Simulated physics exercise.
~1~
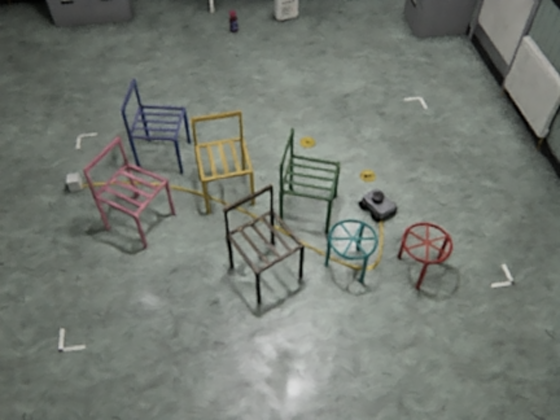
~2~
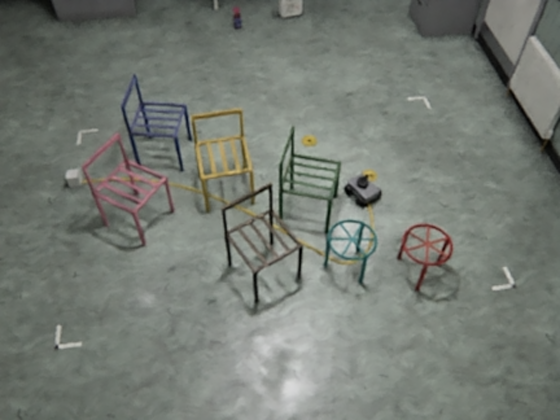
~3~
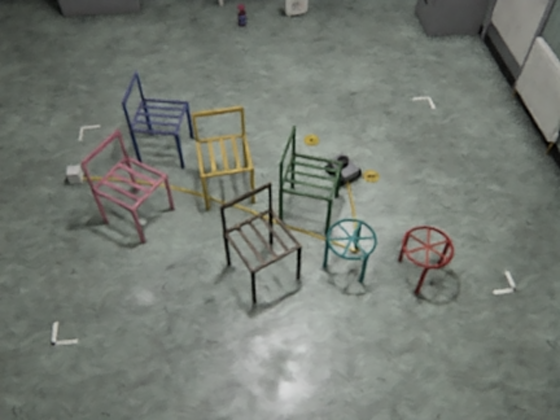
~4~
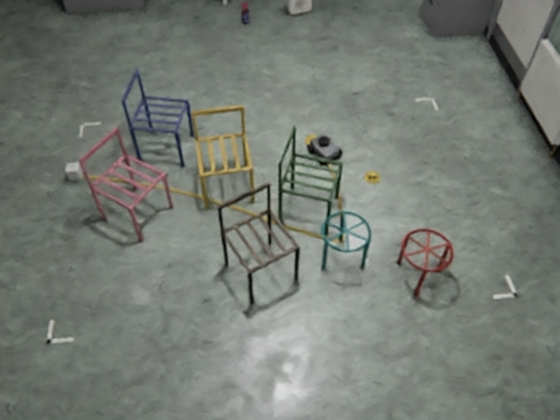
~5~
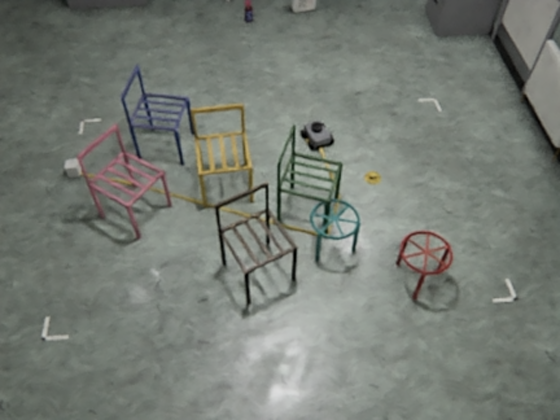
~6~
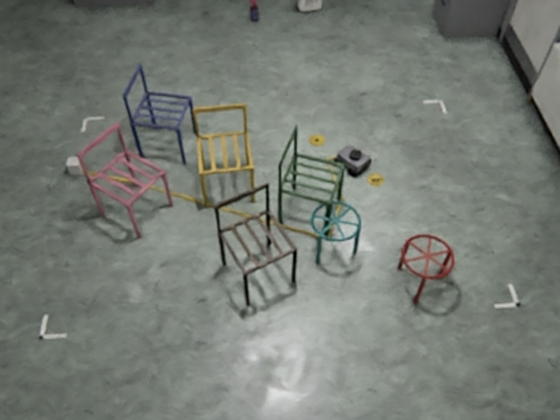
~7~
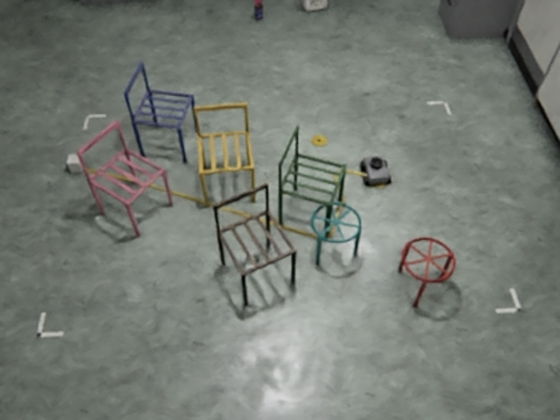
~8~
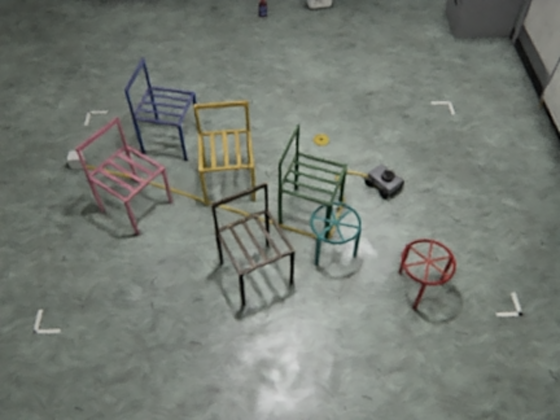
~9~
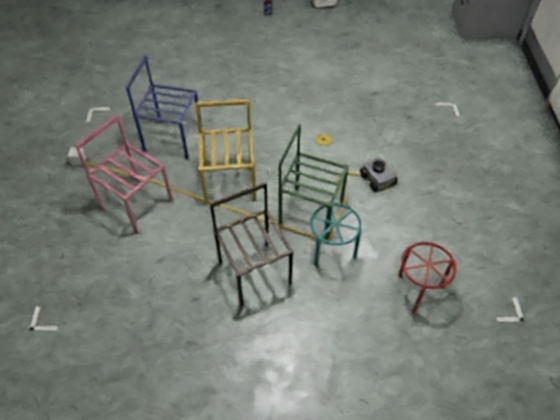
A small dark wheeled cart trailing a thin yellow lead sits on a grey floor near a teal stool, a red stool and five chairs coloured green, black, yellow, blue and pink. It rolls away up and to the left, passing behind the green chair. As it goes, the teal stool shifts a short way left and up, toward the green chair, while the red stool stays put. The cart then turns back, rolling right and down past the yellow marks on the floor. It ends to the right of the green chair, with the teal stool still displaced and the chairs standing in their places.
